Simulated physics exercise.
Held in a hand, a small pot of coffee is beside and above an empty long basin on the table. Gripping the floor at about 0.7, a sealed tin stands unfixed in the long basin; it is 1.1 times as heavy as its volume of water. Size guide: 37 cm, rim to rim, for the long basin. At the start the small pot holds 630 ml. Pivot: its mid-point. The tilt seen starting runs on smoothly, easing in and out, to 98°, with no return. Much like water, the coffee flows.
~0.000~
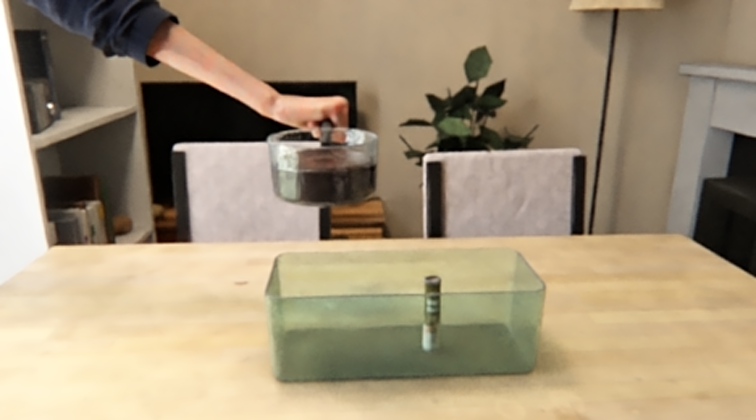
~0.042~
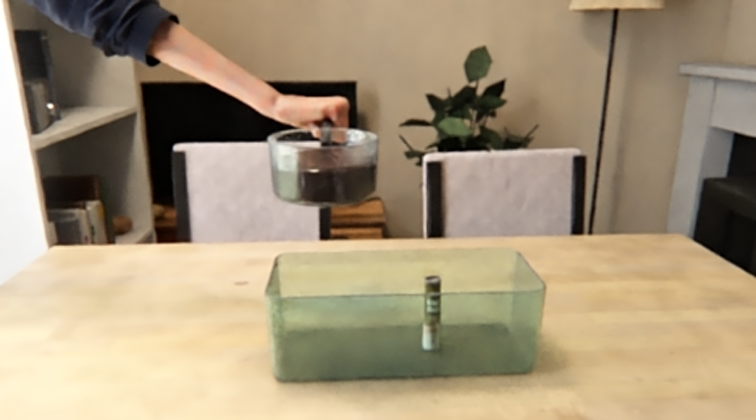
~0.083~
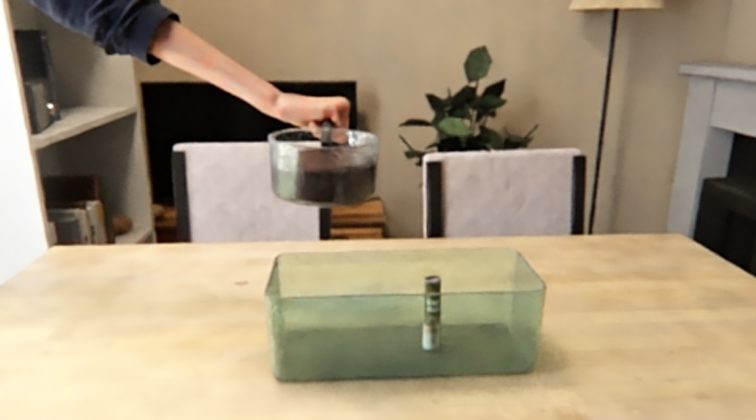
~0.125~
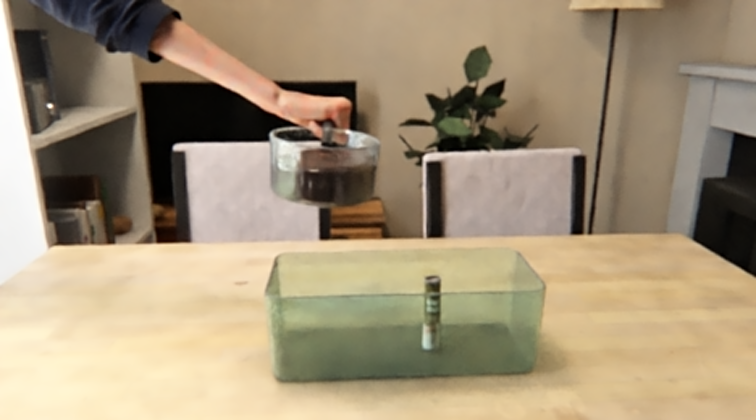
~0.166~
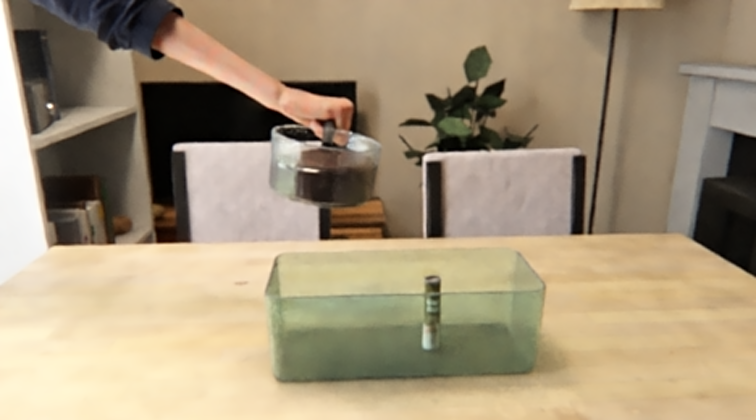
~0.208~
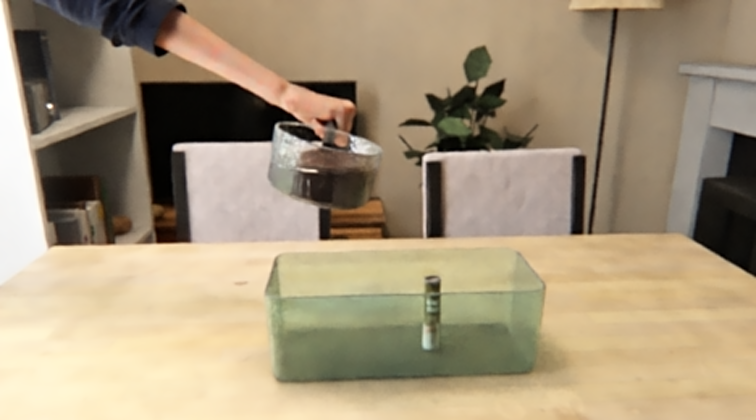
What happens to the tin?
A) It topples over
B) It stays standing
Option A: It topples over.
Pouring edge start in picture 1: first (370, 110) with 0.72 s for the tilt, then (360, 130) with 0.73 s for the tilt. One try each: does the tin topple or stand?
In the first try it comes down; in the second it comes down.
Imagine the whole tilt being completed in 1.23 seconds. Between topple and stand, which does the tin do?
Then the tin tumbles.
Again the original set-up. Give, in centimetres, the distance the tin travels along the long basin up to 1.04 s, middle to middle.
7 cm, roughly.
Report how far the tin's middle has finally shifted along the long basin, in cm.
Roughly 7.5 cm.
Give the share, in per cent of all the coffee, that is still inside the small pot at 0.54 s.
Near 62 in a hundred.
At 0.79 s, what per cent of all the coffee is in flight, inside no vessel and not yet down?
I'd say some 14 per cent is in the air.
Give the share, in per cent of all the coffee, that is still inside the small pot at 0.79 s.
Close to 16 percent of the total.
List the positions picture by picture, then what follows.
It leans 0°; its right rim is at (377, 139); the coffee meets the walls at (274, 160) and (375, 158); the long basin's rim runs from (271, 275) to (531, 269); the tin's top is at (433, 282), in the first frame.
It leans 1°; its right rim is at (377, 139); the coffee meets the walls at (274, 159) and (375, 159), in the second frame.
It leans 2°; its right rim is at (378, 141); the coffee meets the walls at (274, 159) and (375, 159), in the third frame.
It leans 6°; its right rim is at (379, 144); the coffee meets the walls at (274, 159) and (375, 159), in the fourth frame.
It leans 10°; its right rim is at (380, 148); the coffee meets the walls at (273, 158) and (375, 160), in the fifth frame.
It leans 15°; its right rim is at (381, 153); the coffee meets the walls at (273, 159) and (376, 160), in the sixth frame.
Then, 0.54 s in, the tilt is 73° and 62 per cent is still to pour; the tin stands where it began.
Then, 0.79 s in, the tilt is 98° and 16 per cent is still to pour; the tin leans 21°.
Then, 1.04 s in, the tilt is 98° and 3 per cent is still to pour; the tin lies on its side.
Then, 1.32 s in, the tilt is 98° and 0 per cent is still to pour; the tin lies on its side.
Finally, the tin lies on its side.
